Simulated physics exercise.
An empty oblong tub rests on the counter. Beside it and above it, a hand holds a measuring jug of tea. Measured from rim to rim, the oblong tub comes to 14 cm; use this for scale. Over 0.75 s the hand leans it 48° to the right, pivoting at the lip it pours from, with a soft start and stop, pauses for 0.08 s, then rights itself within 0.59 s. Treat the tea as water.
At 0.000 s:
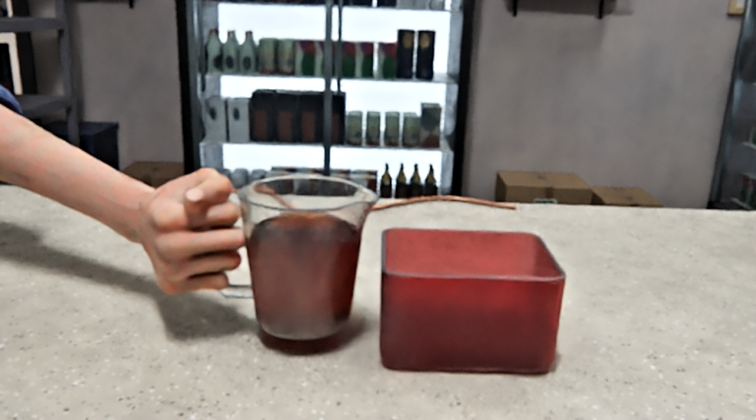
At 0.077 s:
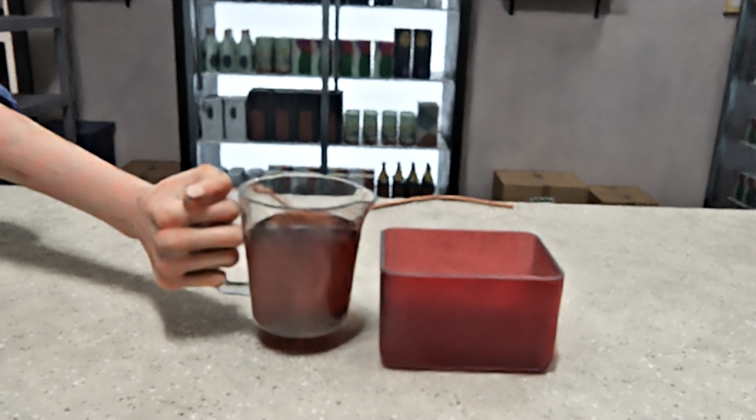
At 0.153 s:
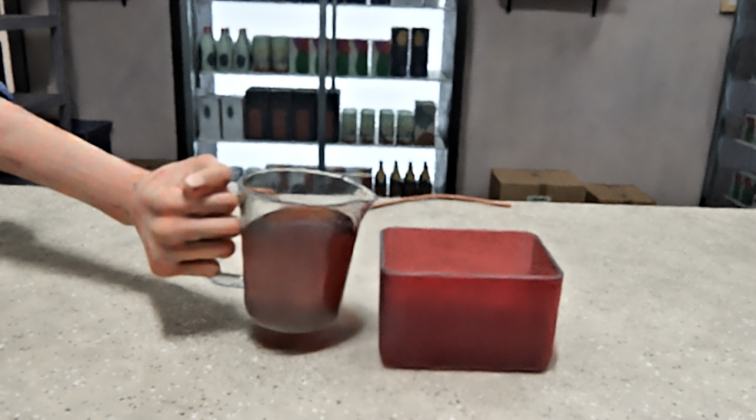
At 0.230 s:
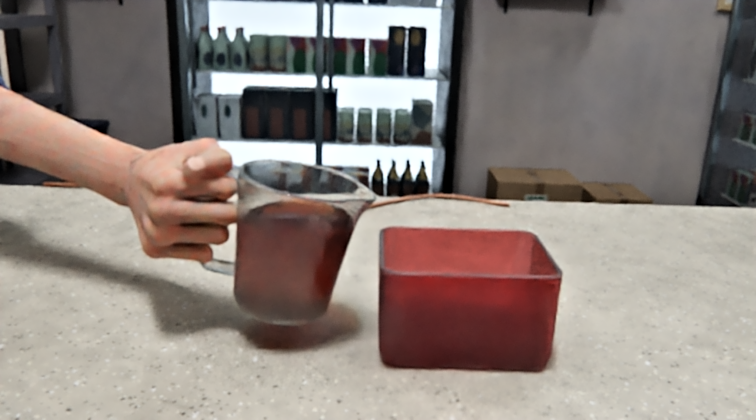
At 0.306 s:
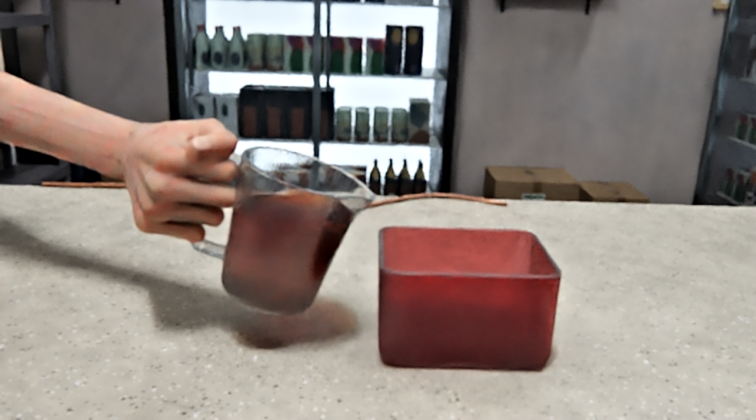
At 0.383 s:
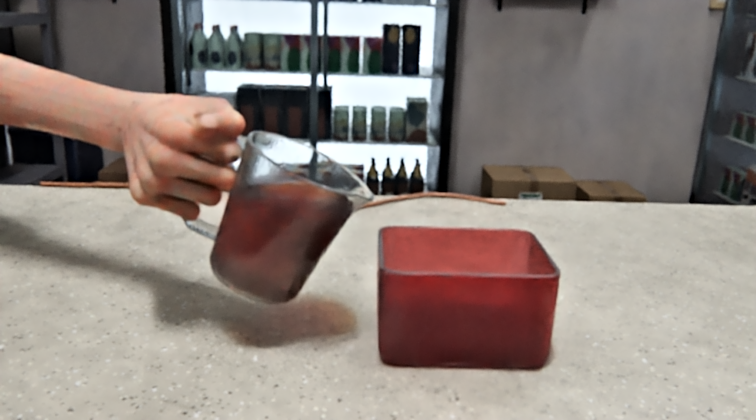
A hand lifting and tilting a clear glass jug of dark reddish tea rightward beside an empty red tub on a counter.
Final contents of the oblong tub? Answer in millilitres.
80 ml.
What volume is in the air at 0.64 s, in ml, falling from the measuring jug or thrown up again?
Around 15 ml, I'd say.
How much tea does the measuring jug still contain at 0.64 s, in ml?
Roughly 490 ml is still in there.
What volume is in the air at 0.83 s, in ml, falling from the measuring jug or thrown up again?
Around 25 ml is in the air.
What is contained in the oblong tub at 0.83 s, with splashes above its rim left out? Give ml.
Volume: Approx. 35 ml.
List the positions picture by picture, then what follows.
In the first picture, it leans 0°; its right rim is at (379, 197); the tea meets the walls at (266, 223) and (346, 227); the oblong tub's rim runs from (383, 251) to (551, 256).
In the second picture, it leans 1°; its right rim is at (378, 197); the tea meets the walls at (265, 223) and (345, 223).
In the third picture, it leans 5°; its right rim is at (377, 196); the tea meets the walls at (262, 219) and (342, 219).
In the fourth picture, it leans 10°; its right rim is at (376, 196); the tea meets the walls at (254, 212) and (343, 213).
In the fifth picture, it leans 17°; its right rim is at (375, 197); the tea meets the walls at (247, 204) and (340, 207).
In the sixth picture, it leans 25°; its right rim is at (374, 197); the tea meets the walls at (240, 192) and (346, 199).
Then, 0.64 s in, the tilt is 46° and the oblong tub has 0 ml, the measuring jug 495 ml, and 0 ml is on the counter.
Then, 0.83 s in, the tilt is 48° and the oblong tub has 35 ml, the measuring jug 455 ml, and 0 ml is on the counter.
Then, 1.03 s in, the tilt is 36° and the oblong tub has 70 ml, the measuring jug 430 ml, and 0 ml is on the counter.
Then, 1.24 s in, the tilt is 10° and the oblong tub has 80 ml, the measuring jug 430 ml, and 0 ml is on the counter.
Finally, the oblong tub has 80 ml, the measuring jug 430 ml, and 0 ml is on the counter.
